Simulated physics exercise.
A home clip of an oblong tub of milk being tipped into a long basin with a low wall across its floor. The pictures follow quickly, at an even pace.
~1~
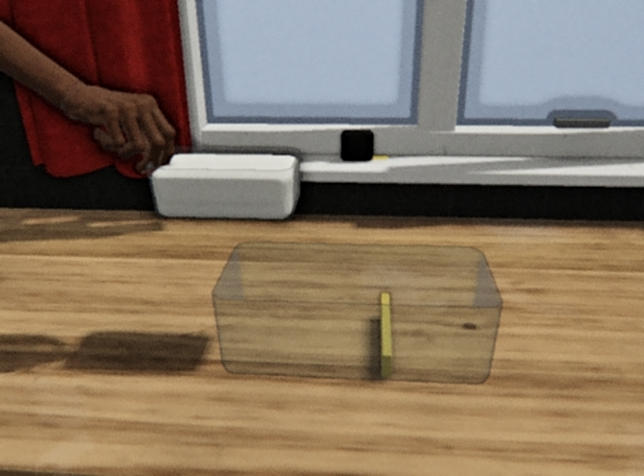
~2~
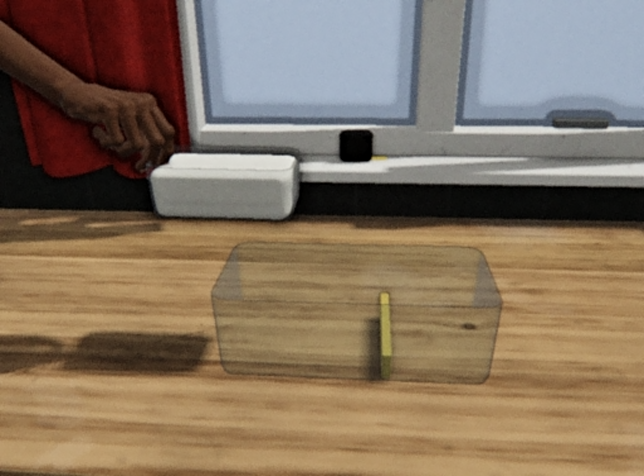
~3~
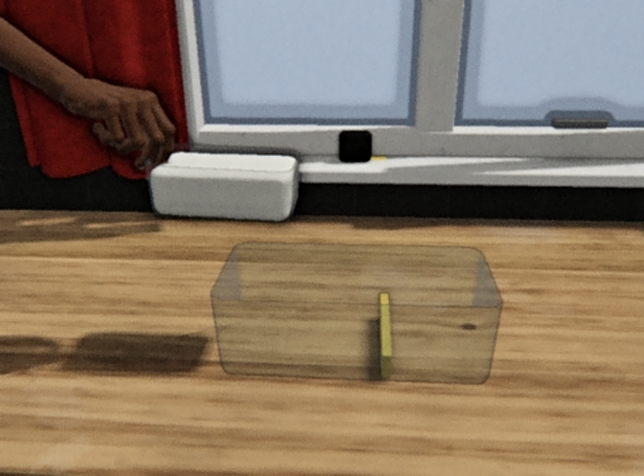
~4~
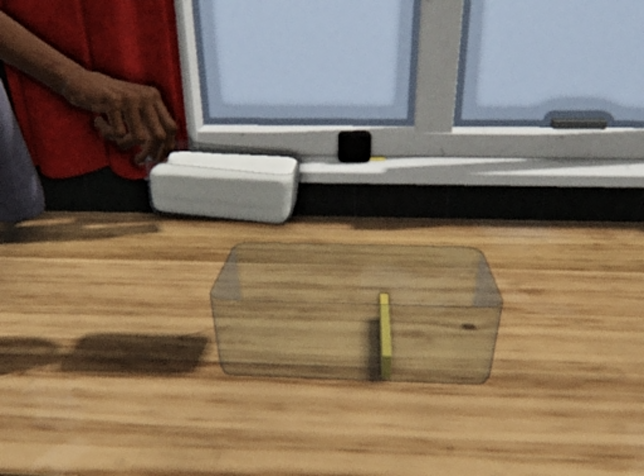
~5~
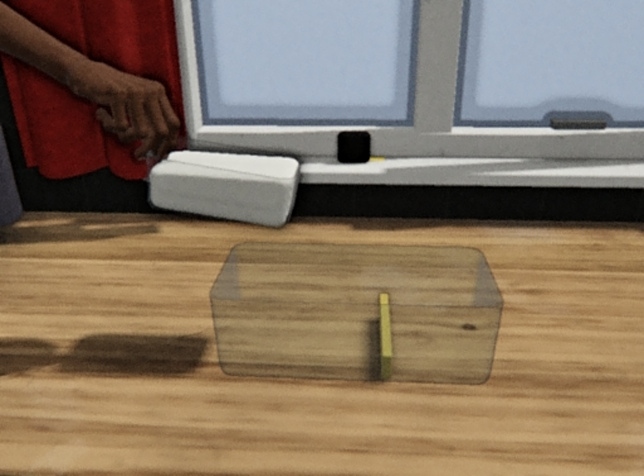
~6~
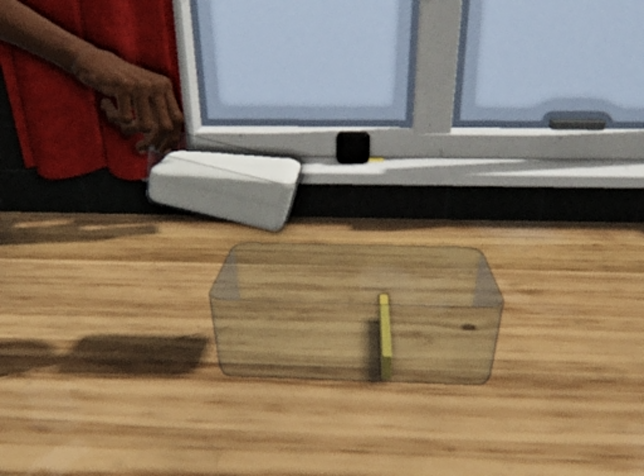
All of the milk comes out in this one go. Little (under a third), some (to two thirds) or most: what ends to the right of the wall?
In the end under a third is right of the wall.
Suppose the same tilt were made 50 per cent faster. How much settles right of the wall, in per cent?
Close to 15 per cent.
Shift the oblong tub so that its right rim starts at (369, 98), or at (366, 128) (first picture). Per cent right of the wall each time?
About 65 and 65 per cent.
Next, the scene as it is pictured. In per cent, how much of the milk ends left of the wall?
It comes to 90 per cent or so.
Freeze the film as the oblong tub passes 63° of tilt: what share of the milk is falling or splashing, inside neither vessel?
It comes to 35 per cent or so.
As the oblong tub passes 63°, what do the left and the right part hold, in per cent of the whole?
Some 30 per cent left and 0 right.
A moment on, the oblong tub is tipped part way and 33 per cent is still to pour, 31 is left of the wall and 0 right of it.
Next, the oblong tub is tipped on its side and 8 per cent is still to pour, 82 is left of the wall and 5 right of it.
Then the oblong tub is tipped on its side and 2 per cent is still to pour, 90 is left of the wall and 7 right of it.
Later the oblong tub is tipped on its side and 0 per cent is still to pour, 88 is left of the wall and 10 right of it.
In the end 88 per cent lies left of the wall, 10 right of it and 1 outside.
